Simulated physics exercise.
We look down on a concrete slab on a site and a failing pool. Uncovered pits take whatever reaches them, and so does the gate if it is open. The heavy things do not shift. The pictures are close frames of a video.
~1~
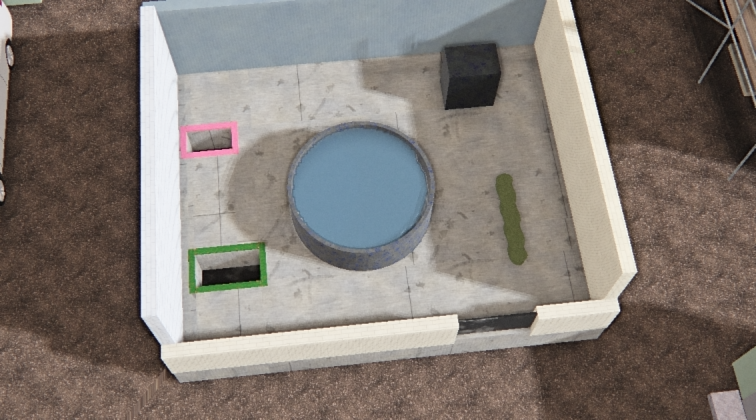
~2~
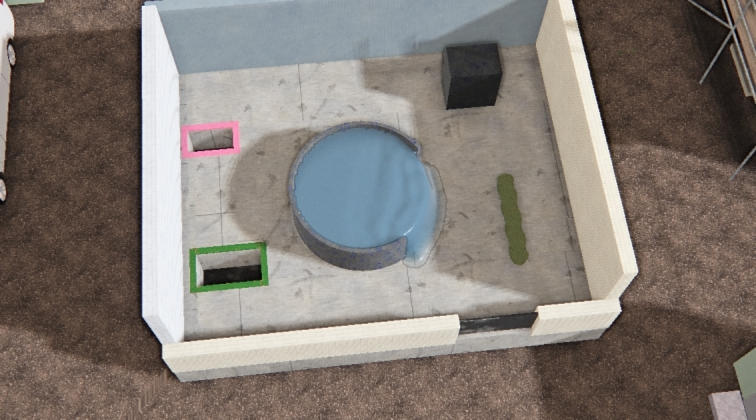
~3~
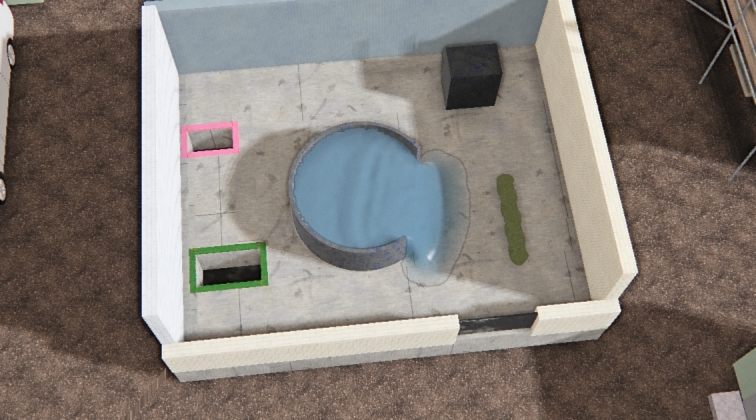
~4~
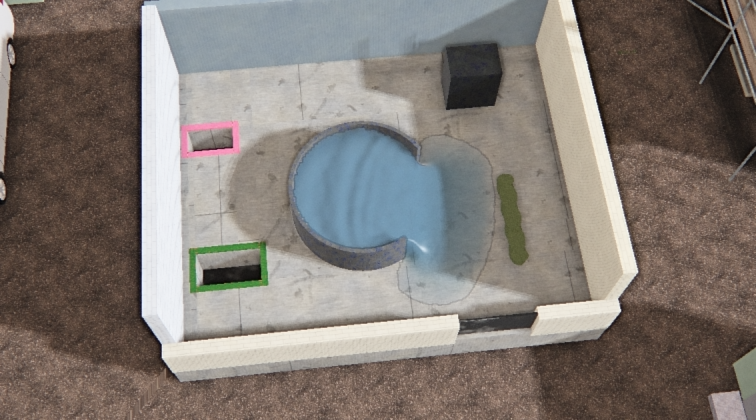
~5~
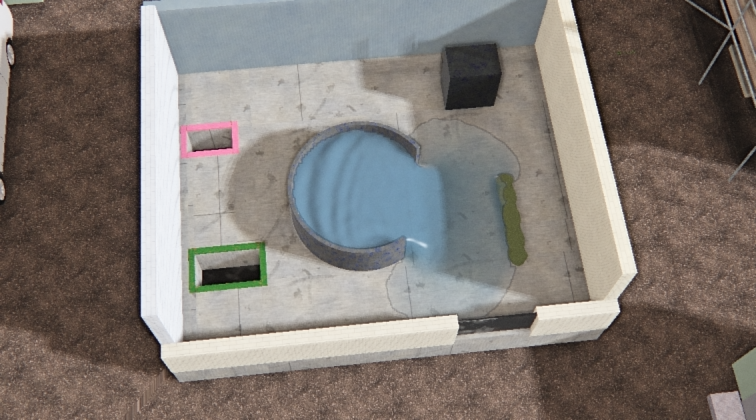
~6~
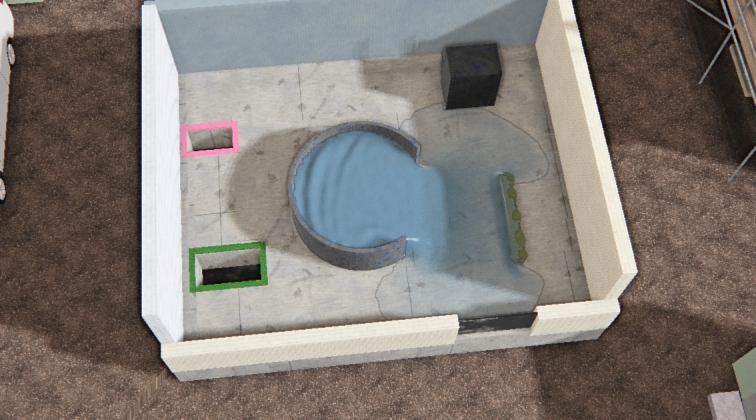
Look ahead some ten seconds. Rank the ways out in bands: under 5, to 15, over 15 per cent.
In the end: The gate takes under 5 %; the green pit takes from 5 to 15 %; the pink pit takes from 5 to 15 %.
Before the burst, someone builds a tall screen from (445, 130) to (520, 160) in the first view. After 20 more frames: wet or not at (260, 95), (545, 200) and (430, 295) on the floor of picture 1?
In turn: No water, covered, under water.
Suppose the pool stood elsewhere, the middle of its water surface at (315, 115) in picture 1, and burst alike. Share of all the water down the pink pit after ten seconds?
Roughly, in per cent: Pink 6.
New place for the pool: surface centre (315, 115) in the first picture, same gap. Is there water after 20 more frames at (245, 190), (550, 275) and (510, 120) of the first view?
In turn: Dry, awash, flooded.
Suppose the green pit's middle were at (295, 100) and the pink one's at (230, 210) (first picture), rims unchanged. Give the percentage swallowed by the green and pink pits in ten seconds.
Parts in a hundred: Green 15, pink 6.
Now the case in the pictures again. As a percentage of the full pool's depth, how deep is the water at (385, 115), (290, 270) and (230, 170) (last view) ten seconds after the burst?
In that order: 6, 6 and 4 per cent.
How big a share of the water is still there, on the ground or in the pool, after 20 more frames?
Close to 100 %.
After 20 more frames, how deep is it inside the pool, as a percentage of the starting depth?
Roughly 26 per cent.
A moment on, water covers 35 % of the floor; the gate 0 %, the green pit 0 %, the pink pit 0 %.
Next, water covers 40 % of the floor; the gate 0 %, the green pit 0 %, the pink pit 0 %.
Then, water covers 55 % of the floor; the gate 0 %, the green pit 0 %, the pink pit 0 %.
Later, water covers 90 % of the floor; the gate 0 %, the green pit 3 %, the pink pit 1 %.
In the end, water covers 100 % of the floor; the gate 0 %, the green pit 12 %, the pink pit 13 %.
